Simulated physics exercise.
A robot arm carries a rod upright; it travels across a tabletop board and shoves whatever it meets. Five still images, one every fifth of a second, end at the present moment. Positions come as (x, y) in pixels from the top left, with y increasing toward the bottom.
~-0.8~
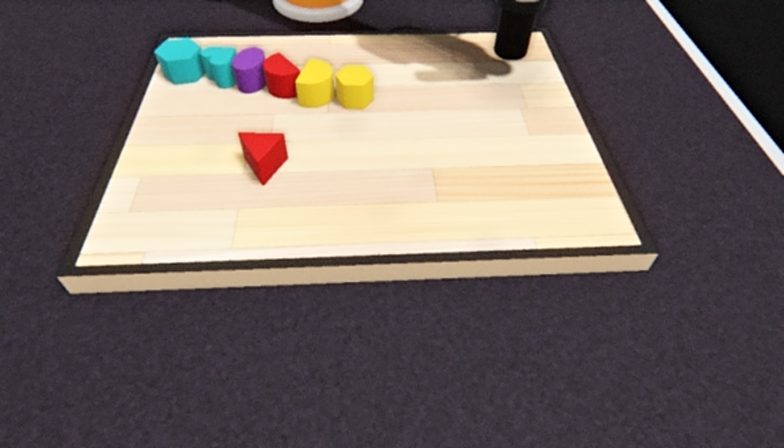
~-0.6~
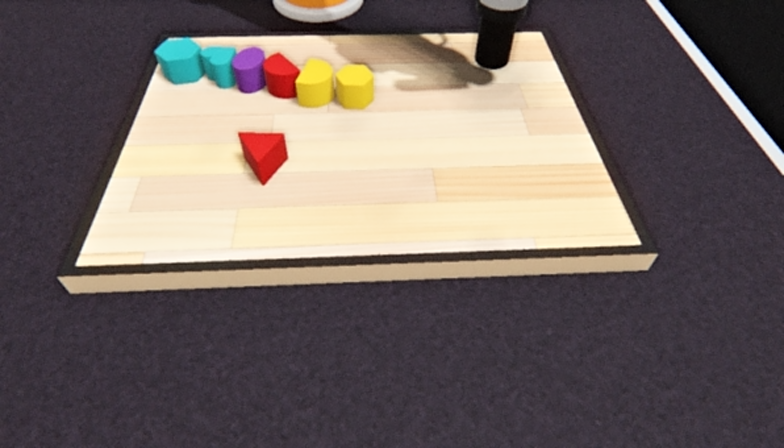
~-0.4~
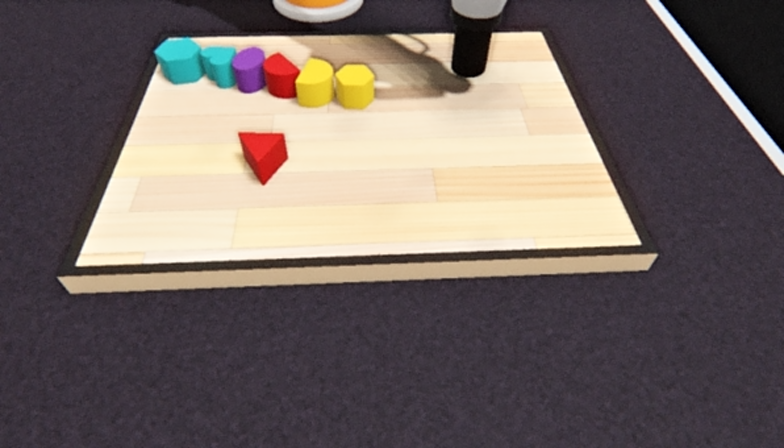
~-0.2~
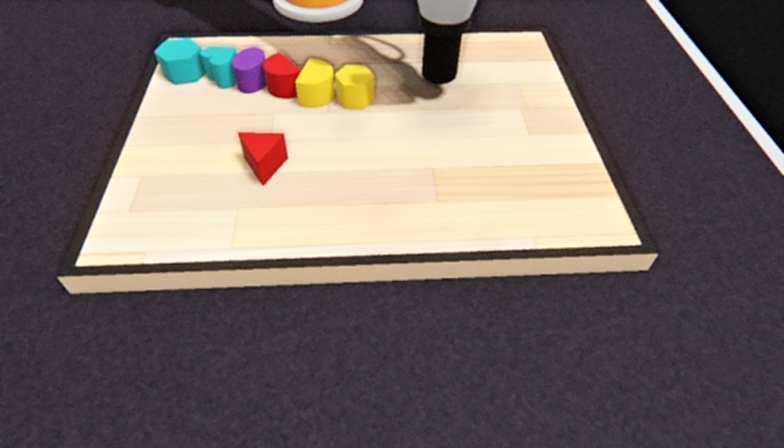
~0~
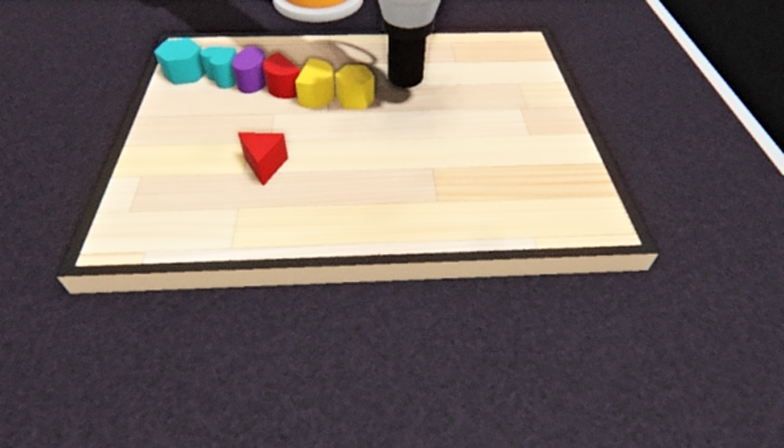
A black-tipped rod slid left across the back of a wooden board toward a row of teal, purple, red and yellow blocks, while the blocks and a separate red one stayed still.
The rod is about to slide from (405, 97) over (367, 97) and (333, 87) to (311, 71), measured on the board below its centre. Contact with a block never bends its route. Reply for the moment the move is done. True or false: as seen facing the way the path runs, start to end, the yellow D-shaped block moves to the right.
The statement is incorrect.
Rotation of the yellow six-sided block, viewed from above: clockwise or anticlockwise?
Short answer: Counterclockwise.
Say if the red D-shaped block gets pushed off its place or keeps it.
The red D-shaped block moves.
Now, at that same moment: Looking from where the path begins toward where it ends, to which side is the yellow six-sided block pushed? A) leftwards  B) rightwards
A.
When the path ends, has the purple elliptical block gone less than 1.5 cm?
I believe so.
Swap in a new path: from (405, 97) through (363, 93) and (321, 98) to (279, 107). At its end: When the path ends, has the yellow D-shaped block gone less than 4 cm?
No, I don't think so.
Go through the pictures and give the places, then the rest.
The first picture shows tip of the rod (510, 53), middles of tops, purple elliptical block (248, 57), red D-shaped block (280, 64), yellow D-shaped block (315, 71), yellow six-sided block (354, 74).
The second picture shows rod (491, 61), nothing pushed.
The third picture shows rod (468, 69), nothing pushed.
The fourth picture shows rod (439, 75), nothing pushed.
The fifth picture shows rod (405, 79), purple elliptical block (248, 57), red D-shaped block (280, 64), yellow D-shaped block (315, 71), yellow six-sided block (354, 74).
What follows on the original path. One third of the way, rod (366, 79); purple elliptical block (243, 55), turned 15° anticlockwise; red D-shaped block (271, 63), turned 25° clockwise; yellow D-shaped block (294, 78), turned 30° clockwise; yellow six-sided block (330, 80), turned 35° anticlockwise.
Two thirds of the way, rod (331, 69); purple elliptical block (244, 55), turned 15° anticlockwise; red D-shaped block (269, 64), turned 45° clockwise; yellow D-shaped block (276, 85), turned 50° clockwise; yellow six-sided block (315, 82), turned 85° anticlockwise.
At the end, rod (309, 53); purple elliptical block (244, 55), turned 15° anticlockwise; red D-shaped block (269, 64), turned 45° clockwise; yellow D-shaped block (276, 85), turned 50° clockwise; yellow six-sided block (315, 82), turned 85° anticlockwise.
